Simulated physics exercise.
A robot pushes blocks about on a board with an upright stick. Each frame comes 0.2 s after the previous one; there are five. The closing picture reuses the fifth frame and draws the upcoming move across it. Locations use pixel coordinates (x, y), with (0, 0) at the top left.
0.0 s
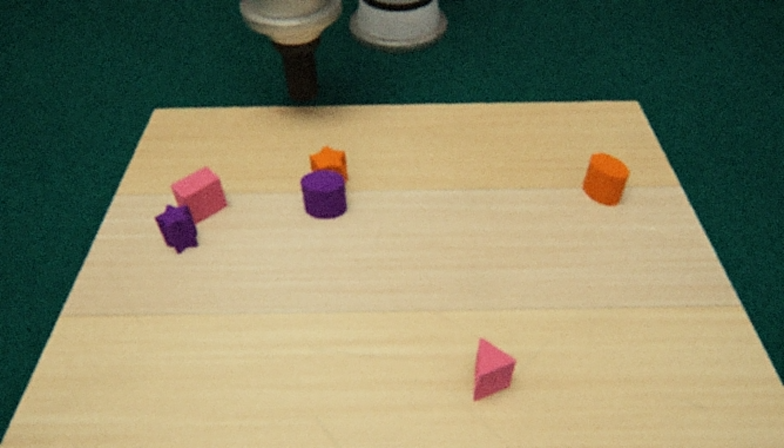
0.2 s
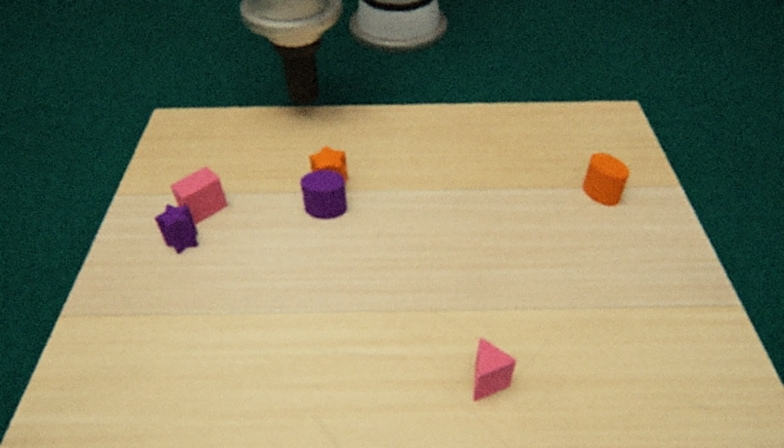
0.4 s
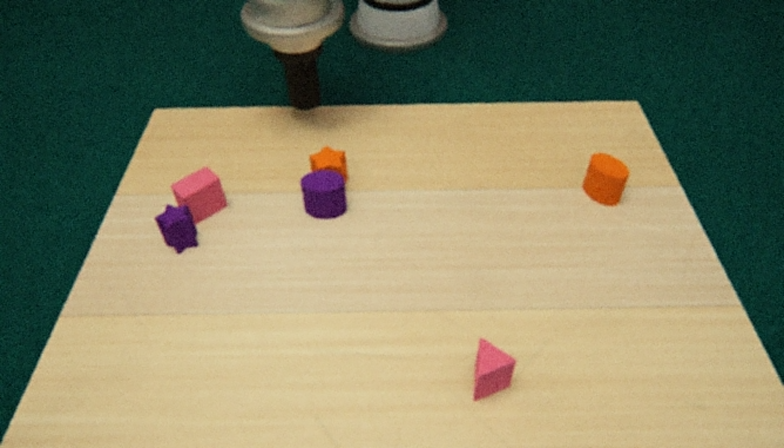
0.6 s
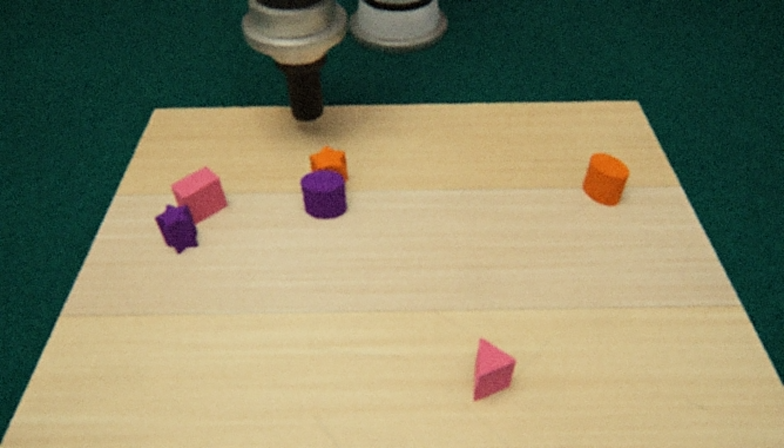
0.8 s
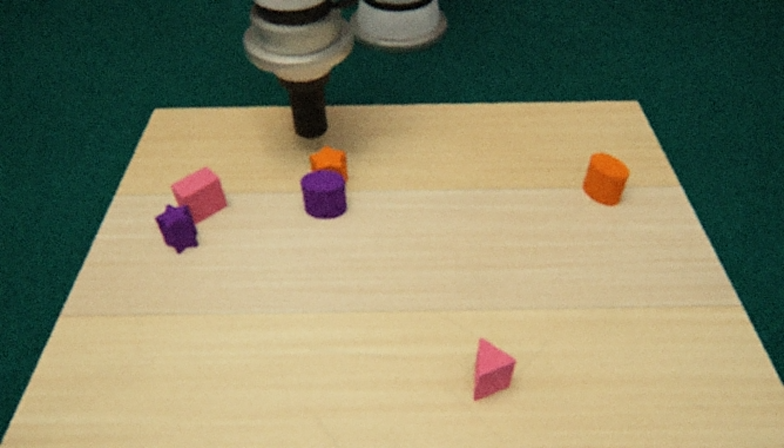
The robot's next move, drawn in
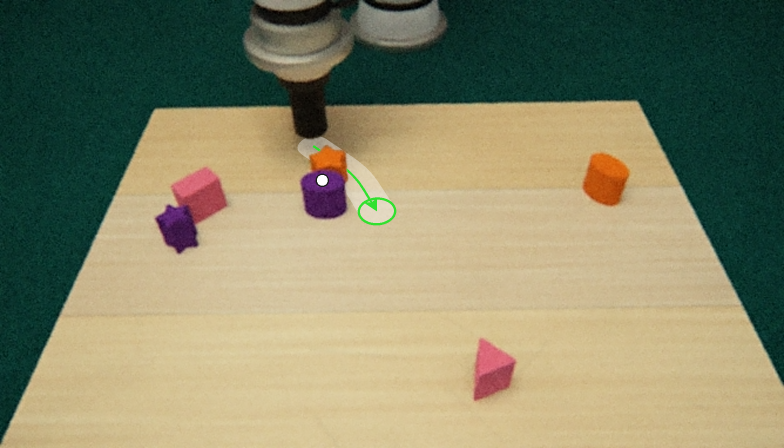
A pale wooden board fills most of the view against dark green, seen from above at an angle by a still camera, with a robot's dark upright stick at its far edge. A purple rounded block sits before an orange star, with a pink block and purple star to the left, an orange block at right and a pink triangle nearer. The stick moves slightly forward toward the orange star while every block stays still.
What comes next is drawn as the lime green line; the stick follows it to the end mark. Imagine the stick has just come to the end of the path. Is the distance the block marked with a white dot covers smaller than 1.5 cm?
My answer is no.
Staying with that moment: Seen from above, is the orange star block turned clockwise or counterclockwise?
Looking down, my answer is that the orange star block rotates clockwise.
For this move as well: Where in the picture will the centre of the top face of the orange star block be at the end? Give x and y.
I'd guess (334, 173).
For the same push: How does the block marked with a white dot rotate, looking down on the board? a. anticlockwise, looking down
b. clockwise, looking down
Correct choice: B.
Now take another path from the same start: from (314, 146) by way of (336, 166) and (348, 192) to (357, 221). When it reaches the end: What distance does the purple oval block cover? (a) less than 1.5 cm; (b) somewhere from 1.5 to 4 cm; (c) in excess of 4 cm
c
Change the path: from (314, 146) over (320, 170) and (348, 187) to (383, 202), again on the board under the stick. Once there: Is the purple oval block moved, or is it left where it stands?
The block you're asking about gets moved.
Path on the board, from (314, 146) via (339, 164) and (361, 185), ending at (377, 211); the dot is on the purple oval block.
The first path, step by step. One third of the way, stick at (337, 147); nothing pushed yet.
Two thirds of the way, stick at (360, 169); purple oval block at (317, 188); orange star block at (331, 169), turned 30° clockwise.
At the end, stick at (376, 194); purple oval block at (311, 192), turned 20° clockwise; orange star block at (334, 173), turned 55° clockwise.
